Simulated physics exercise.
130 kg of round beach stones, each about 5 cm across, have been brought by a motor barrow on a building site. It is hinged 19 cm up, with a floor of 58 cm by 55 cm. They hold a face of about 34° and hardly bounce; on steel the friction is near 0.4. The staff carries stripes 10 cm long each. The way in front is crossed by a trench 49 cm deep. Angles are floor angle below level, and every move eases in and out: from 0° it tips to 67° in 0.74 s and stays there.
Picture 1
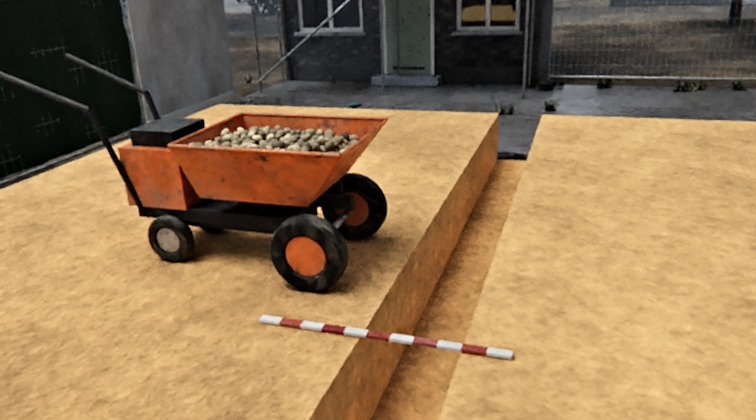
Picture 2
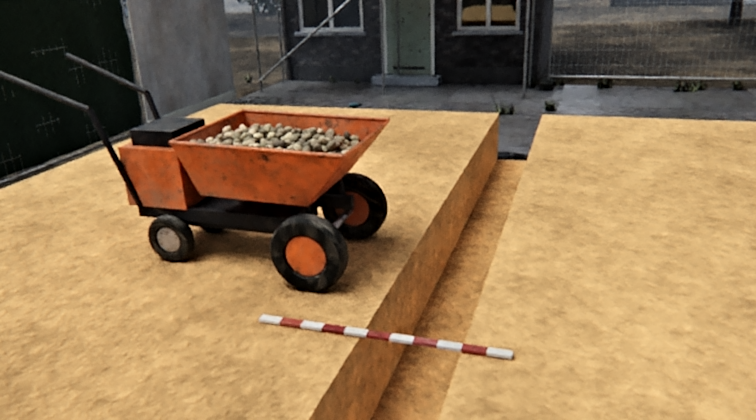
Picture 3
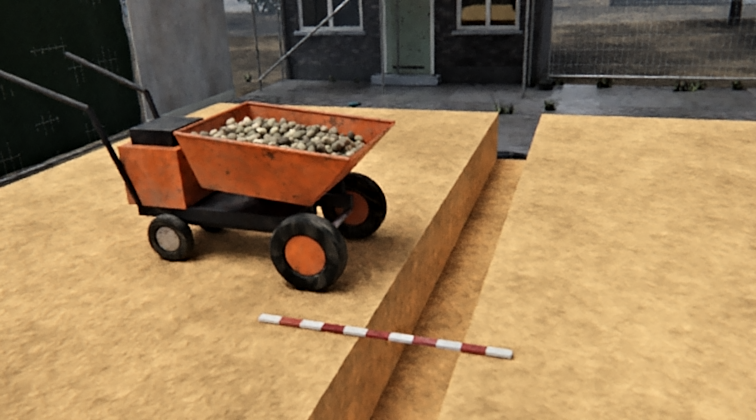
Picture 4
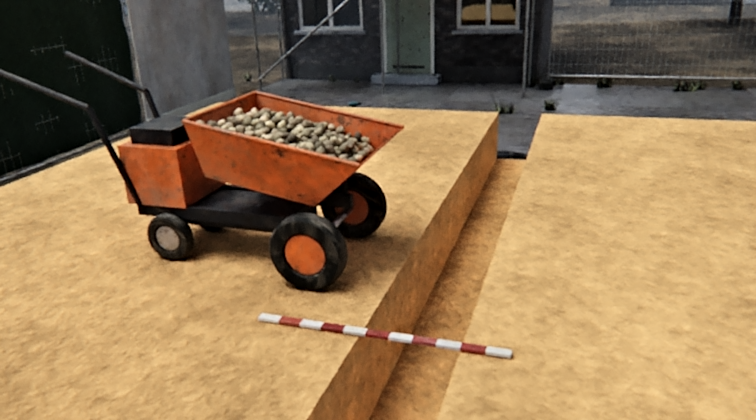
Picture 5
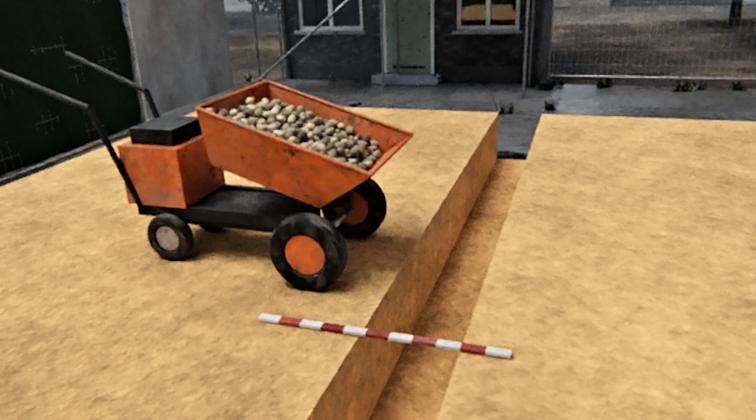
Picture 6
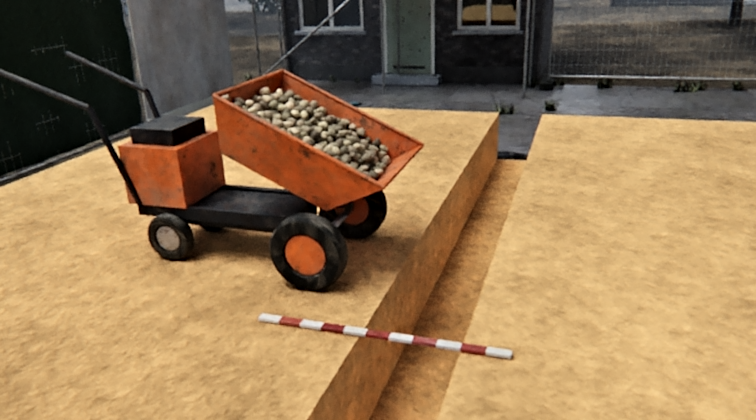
On a building site with a trench cut across sandy ground, an orange motor barrow stands level, loaded with rounded stones, near a red-and-white striped staff. Its skip begins to tilt forward slightly, then the back rises steadily higher until the load slopes clearly down to the right, while the wheels stay still.
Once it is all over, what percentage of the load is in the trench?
Roughly 60 percent of the load is in the trench.
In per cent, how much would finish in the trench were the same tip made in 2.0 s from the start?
It would be near 85 per cent.
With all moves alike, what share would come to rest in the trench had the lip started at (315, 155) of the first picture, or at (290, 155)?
Near 85 and near 100 percent.
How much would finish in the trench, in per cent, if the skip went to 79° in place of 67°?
I'd guess some 75 in a hundred.
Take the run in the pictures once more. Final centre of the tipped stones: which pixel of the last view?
(474, 345).
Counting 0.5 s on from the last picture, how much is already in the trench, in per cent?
Something like 20 in a hundred.
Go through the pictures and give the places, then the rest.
In the first frame, the skip is at 0°, its lip at (340, 156); the top of the load is at (276, 136).
In the second frame, lip at (343, 157), floor tilted 1°, highest stones at (262, 132).
In the third frame, the skip is at 5°, its lip at (349, 160); the top of the load is at (248, 127).
In the fourth frame, the skip is at 11°, its lip at (360, 166); the top of the load is at (249, 116).
In the fifth frame, the skip is at 18°, its lip at (372, 175); the top of the load is at (258, 107).
In the sixth frame, the skip is at 25°, its lip at (384, 188); the top of the load is at (272, 97).
Then, 0.2 s after the last picture the floor is at 56°, 100 % in the skip; the foremost stones are at (410, 211).
Then, 0.5 s after the last picture the floor is at 67°, 73 % in the skip, 22 % in the trench, 6 % past the trench; the foremost stones are at (501, 280).
Then, 0.9 s after the last picture the floor is at 67°, 23 % in the skip, 38 % in the trench, 39 % past the trench; the foremost stones are at (653, 292).
Then, 2.8 s after the last picture the floor is at 67°, 0 % in the skip, 60 % in the trench, 40 % past the trench; the foremost stones are past the picture's edge.
